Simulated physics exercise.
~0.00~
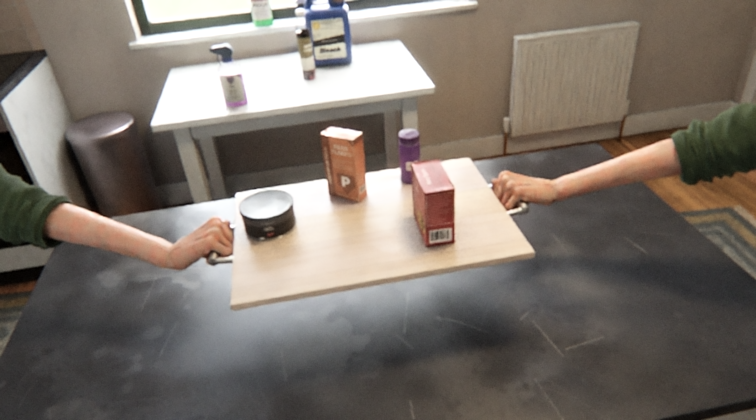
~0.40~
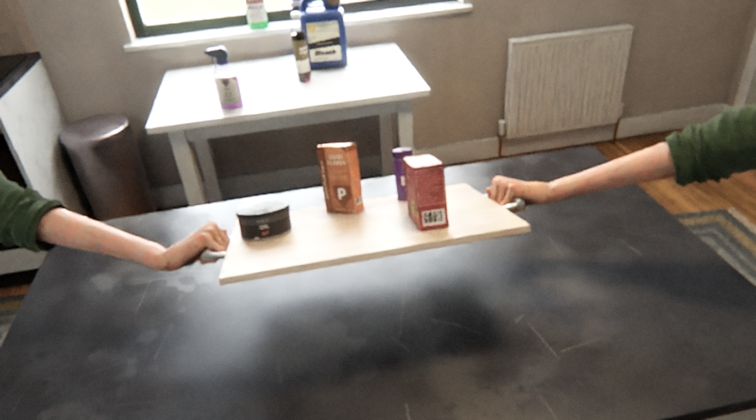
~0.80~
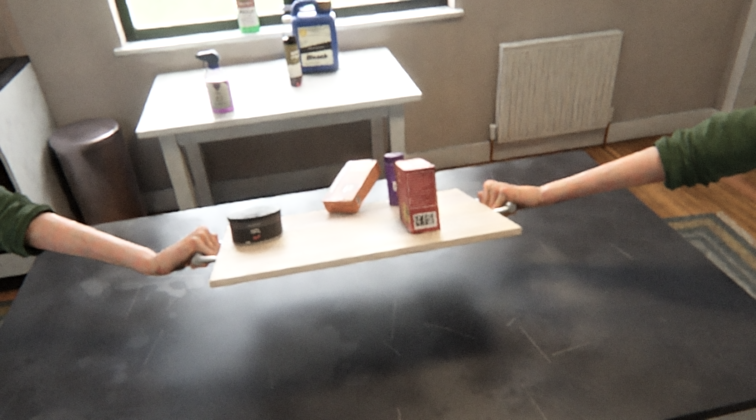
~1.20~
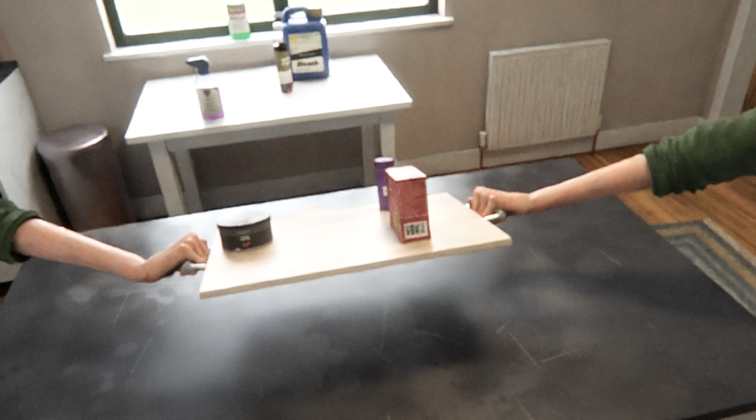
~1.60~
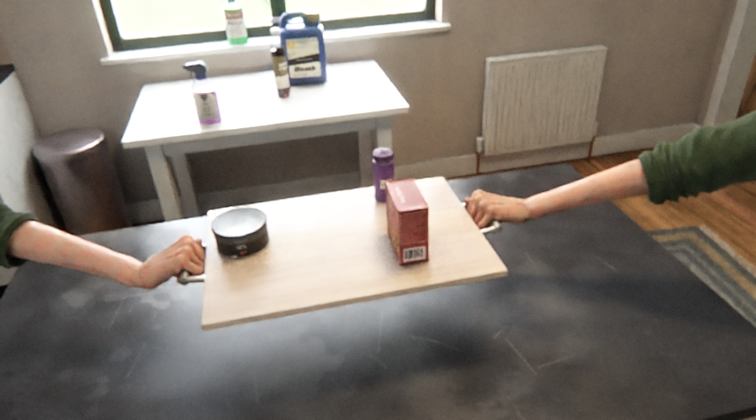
In this clip, two hands tip a rimless wooden tray so its far edge dips, and the orange packet topples and goes off the far side; the tray is then levelled with the black tub, purple shaker and red packet still upright on it.
